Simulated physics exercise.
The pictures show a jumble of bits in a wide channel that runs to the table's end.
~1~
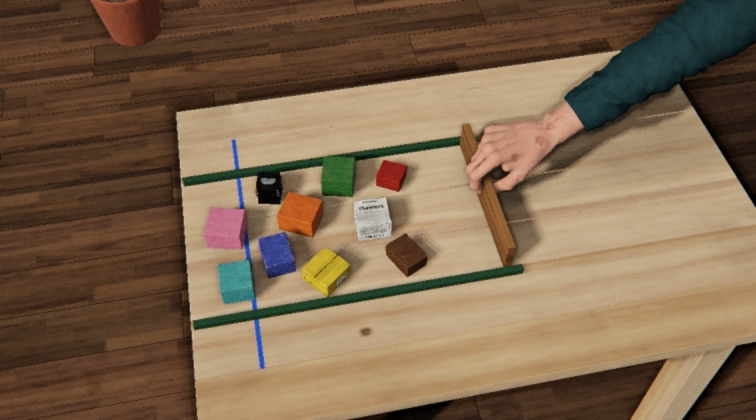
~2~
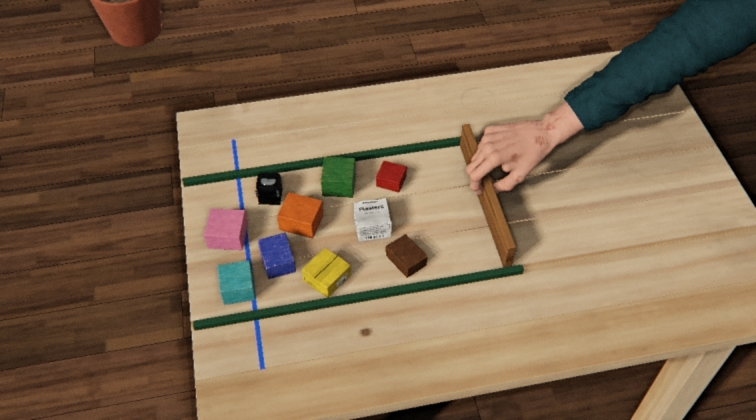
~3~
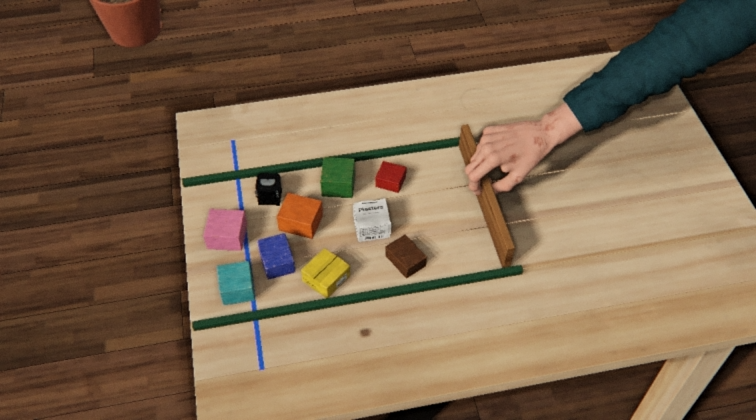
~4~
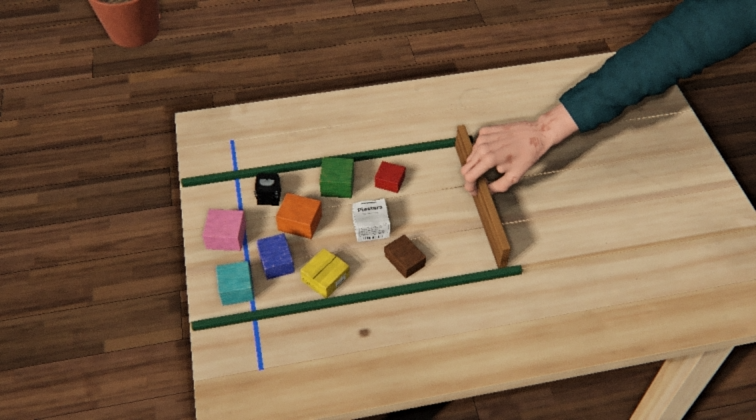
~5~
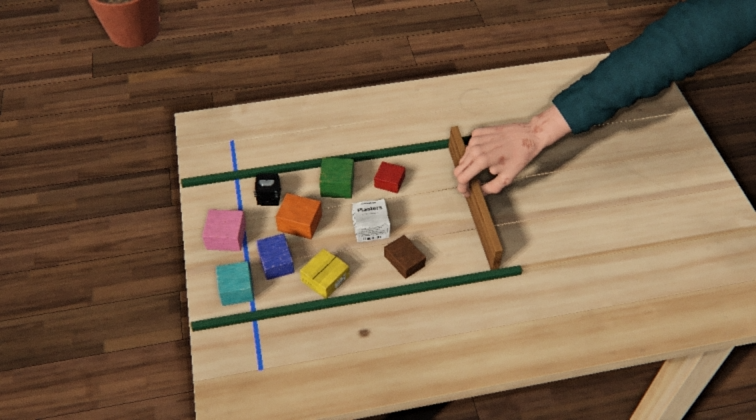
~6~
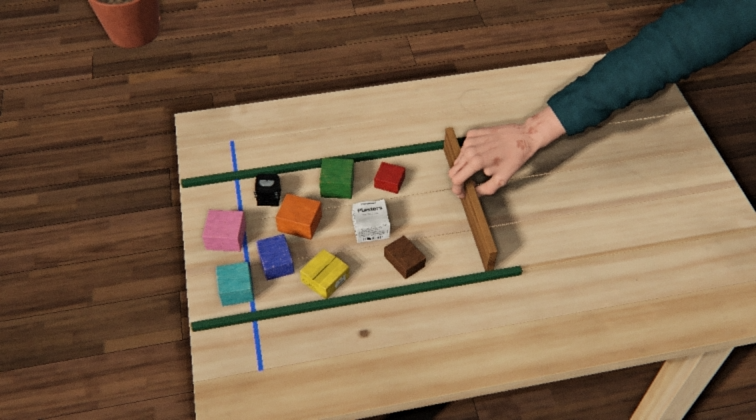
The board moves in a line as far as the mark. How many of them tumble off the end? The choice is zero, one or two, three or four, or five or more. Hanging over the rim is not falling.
Outcome: The number that fall off is three or four.
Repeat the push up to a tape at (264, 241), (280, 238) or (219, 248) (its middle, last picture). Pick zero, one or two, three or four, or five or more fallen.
The falls would be either one or two; none at all; 5 or more.
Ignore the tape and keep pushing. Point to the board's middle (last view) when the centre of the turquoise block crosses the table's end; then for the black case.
About (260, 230), and (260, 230) for the other.
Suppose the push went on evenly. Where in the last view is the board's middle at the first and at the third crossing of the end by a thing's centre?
Near (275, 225) and (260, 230).
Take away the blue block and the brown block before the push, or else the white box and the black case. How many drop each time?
Fallen: 2, and 1 in the other try.
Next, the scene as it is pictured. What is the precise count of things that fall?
Exactly 3.
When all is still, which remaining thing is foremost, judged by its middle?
That is the orange block.
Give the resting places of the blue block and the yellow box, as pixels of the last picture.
About (198, 268), and the other about (206, 301).
A little later, none off yet; pink block at rest near (225, 231); turquoise block at rest near (235, 284); blue block at rest near (275, 257).
Next, none off yet; pink block at rest near (225, 231); turquoise block at rest near (235, 284); blue block moving near (270, 256).
Later still, none off yet; pink block shifted about its own width near (185, 235); turquoise block shifted about its own width near (206, 287); blue block shifted about its own width near (234, 263).
When it is over, the number that fall off is three or four; down, black case, turquoise block and pink block.
